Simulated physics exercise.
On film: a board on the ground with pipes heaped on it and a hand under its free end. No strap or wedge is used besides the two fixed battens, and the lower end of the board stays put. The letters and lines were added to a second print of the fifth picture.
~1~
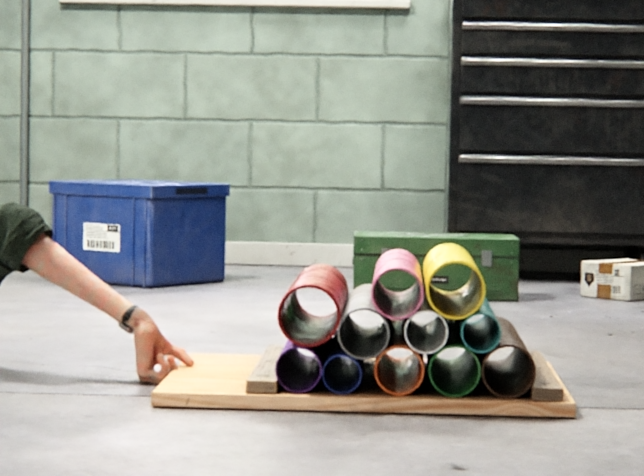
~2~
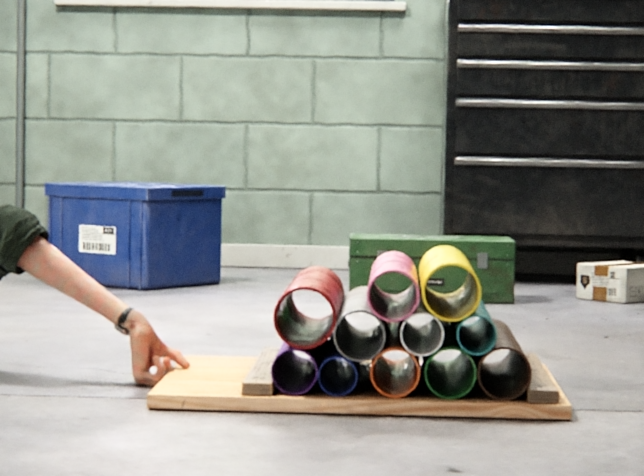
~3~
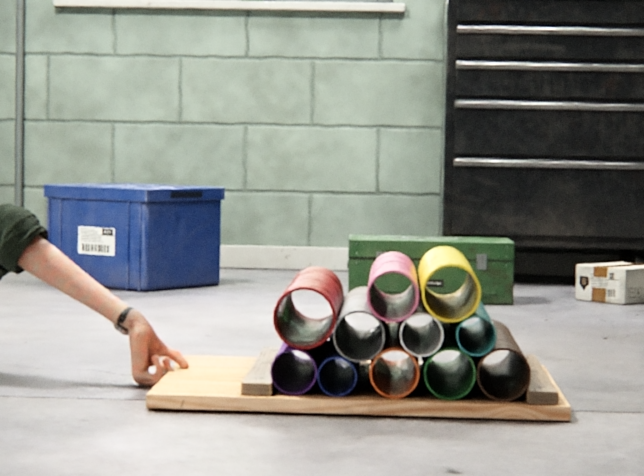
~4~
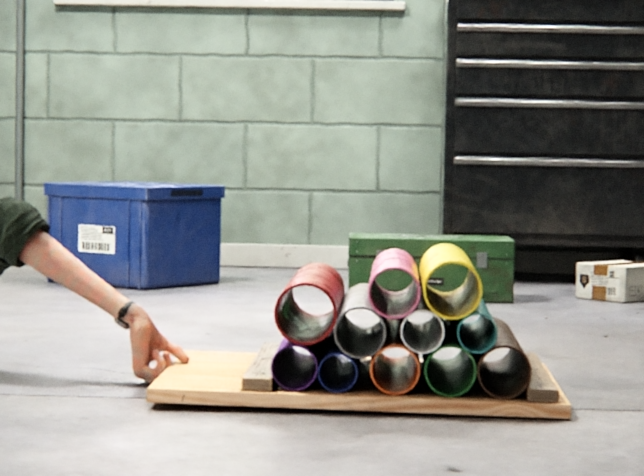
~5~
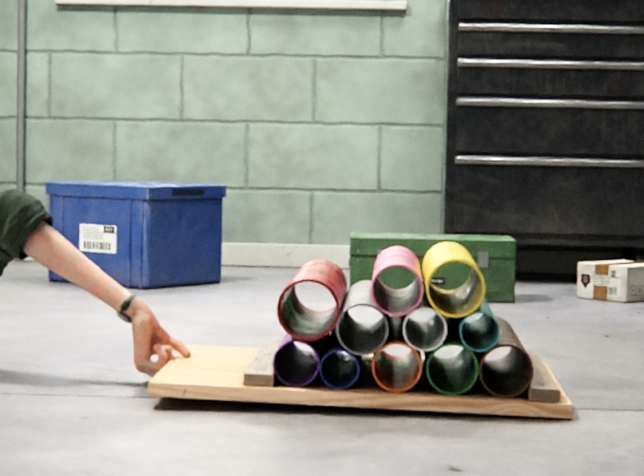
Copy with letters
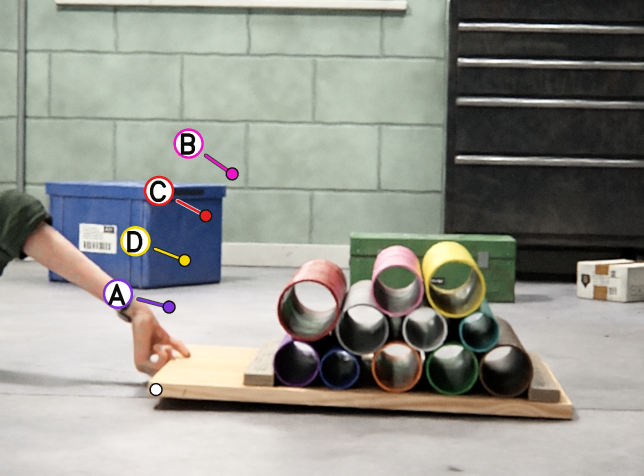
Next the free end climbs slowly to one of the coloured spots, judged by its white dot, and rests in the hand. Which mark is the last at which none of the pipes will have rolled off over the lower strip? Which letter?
Up to D.
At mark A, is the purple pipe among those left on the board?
Yes.
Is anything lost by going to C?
Yes, at C.
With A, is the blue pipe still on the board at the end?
Yes, with A.
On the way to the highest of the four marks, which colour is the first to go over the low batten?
First is the yellow one.
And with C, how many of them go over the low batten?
With C, six.
On the marked copy, A at (169, 307); B at (232, 174); C at (206, 216); D at (185, 261); the white dot at (156, 389).
Taking D. A third of the way, board at 14°.
Two thirds of the way, board at 20°.
When it is over, board at 20°, none over the low batten.
As for the rest, A none over the low batten; B six over the low batten; C six over the low batten.
